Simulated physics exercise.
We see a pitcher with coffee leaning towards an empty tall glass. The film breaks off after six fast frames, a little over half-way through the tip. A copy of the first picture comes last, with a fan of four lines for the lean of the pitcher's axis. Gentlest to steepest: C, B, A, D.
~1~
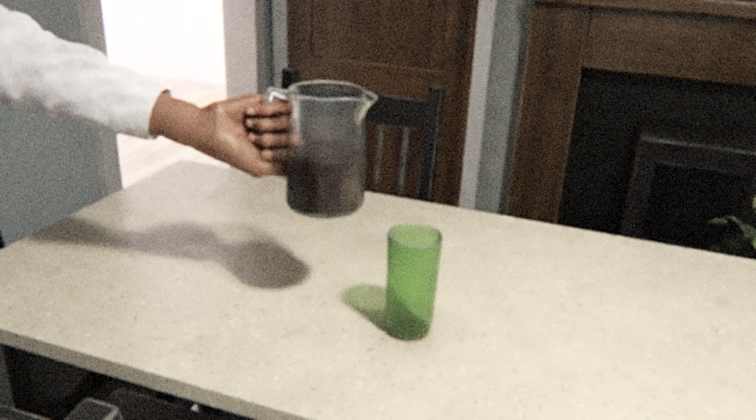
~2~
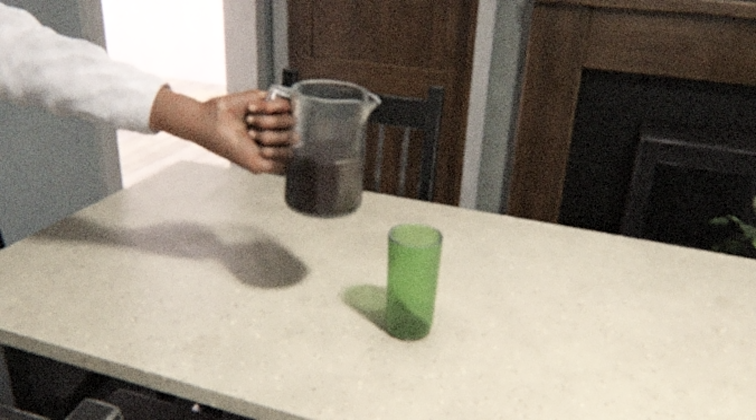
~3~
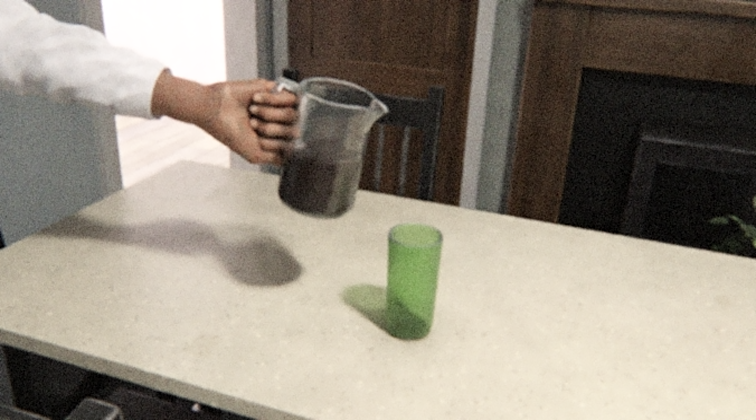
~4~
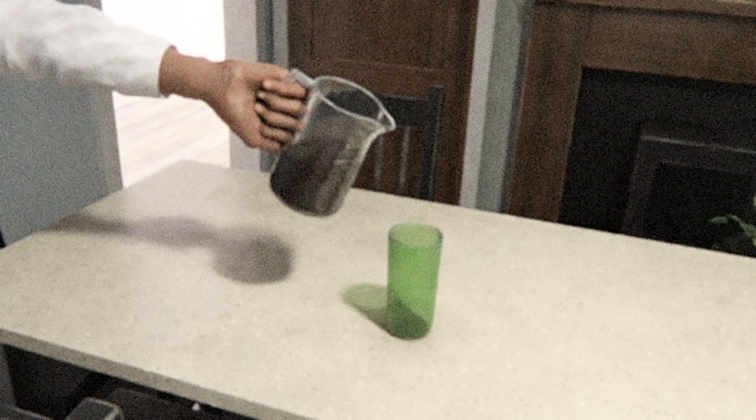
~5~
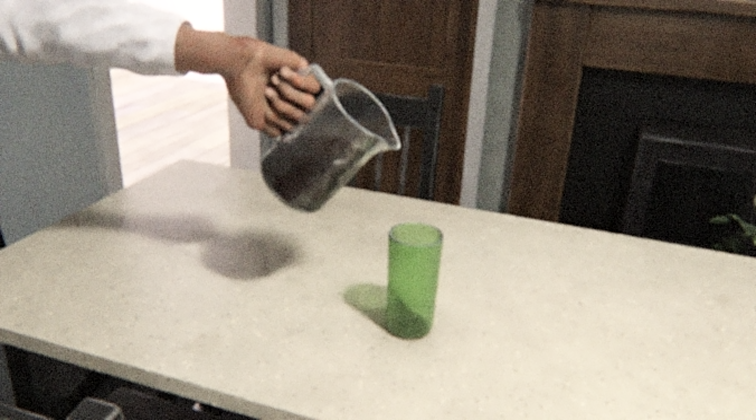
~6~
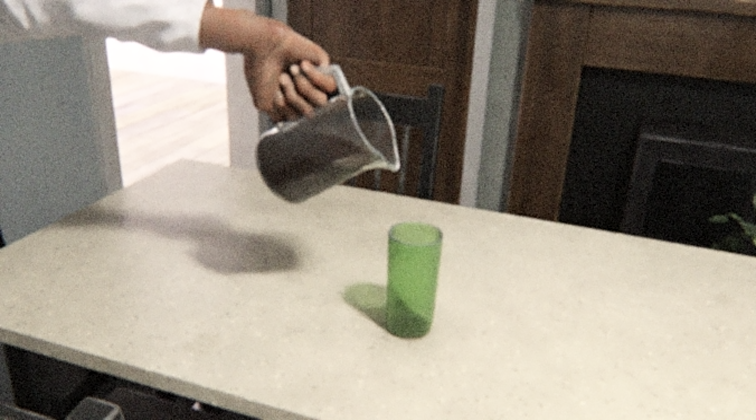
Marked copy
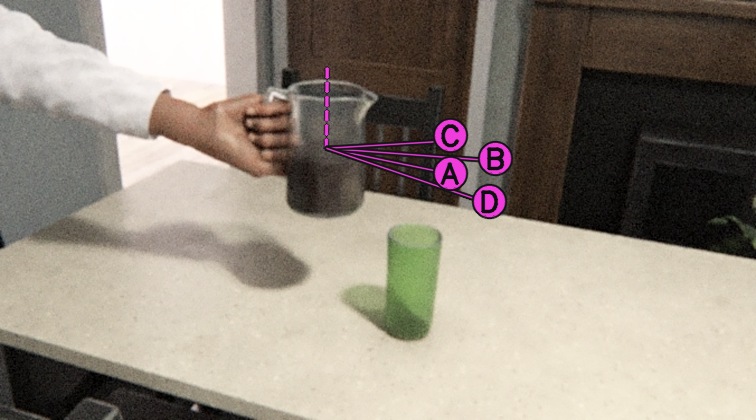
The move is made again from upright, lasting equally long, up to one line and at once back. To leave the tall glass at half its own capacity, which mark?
The best tilt is C.
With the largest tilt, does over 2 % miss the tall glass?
Yes, it does.
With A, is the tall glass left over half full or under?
Over.
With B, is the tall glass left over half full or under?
Over.
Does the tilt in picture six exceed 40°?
Yes.
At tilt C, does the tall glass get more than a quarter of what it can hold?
Yes, it does.
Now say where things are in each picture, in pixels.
The first frame shows upright, lip at (375, 99); rim of the tall glass round (415, 234); nothing has left yet.
The second frame shows tipped about 3°, lip at (378, 102); nothing has left yet.
The third frame shows tipped about 11°, lip at (385, 111); nothing has left yet.
The fourth frame shows tipped about 24°, lip at (393, 127); nothing has left yet.
The fifth frame shows tipped about 40°, lip at (398, 148); nothing has left yet.
The sixth frame shows tipped about 57°, lip at (396, 168); nothing has left yet.
On the marked copy, A at (433, 170); B at (478, 159); C at (433, 141); D at (472, 198).
If A is chosen, the tall glass ends with about 94 % of what it can hold.
If B is chosen, the tall glass ends with about 73 % of what it can hold.
If C is chosen, the tall glass ends with about 51 % of what it can hold.
If D is chosen, the tall glass ends with about 96 % of what it can hold; 14 % of the coffee is spilt.
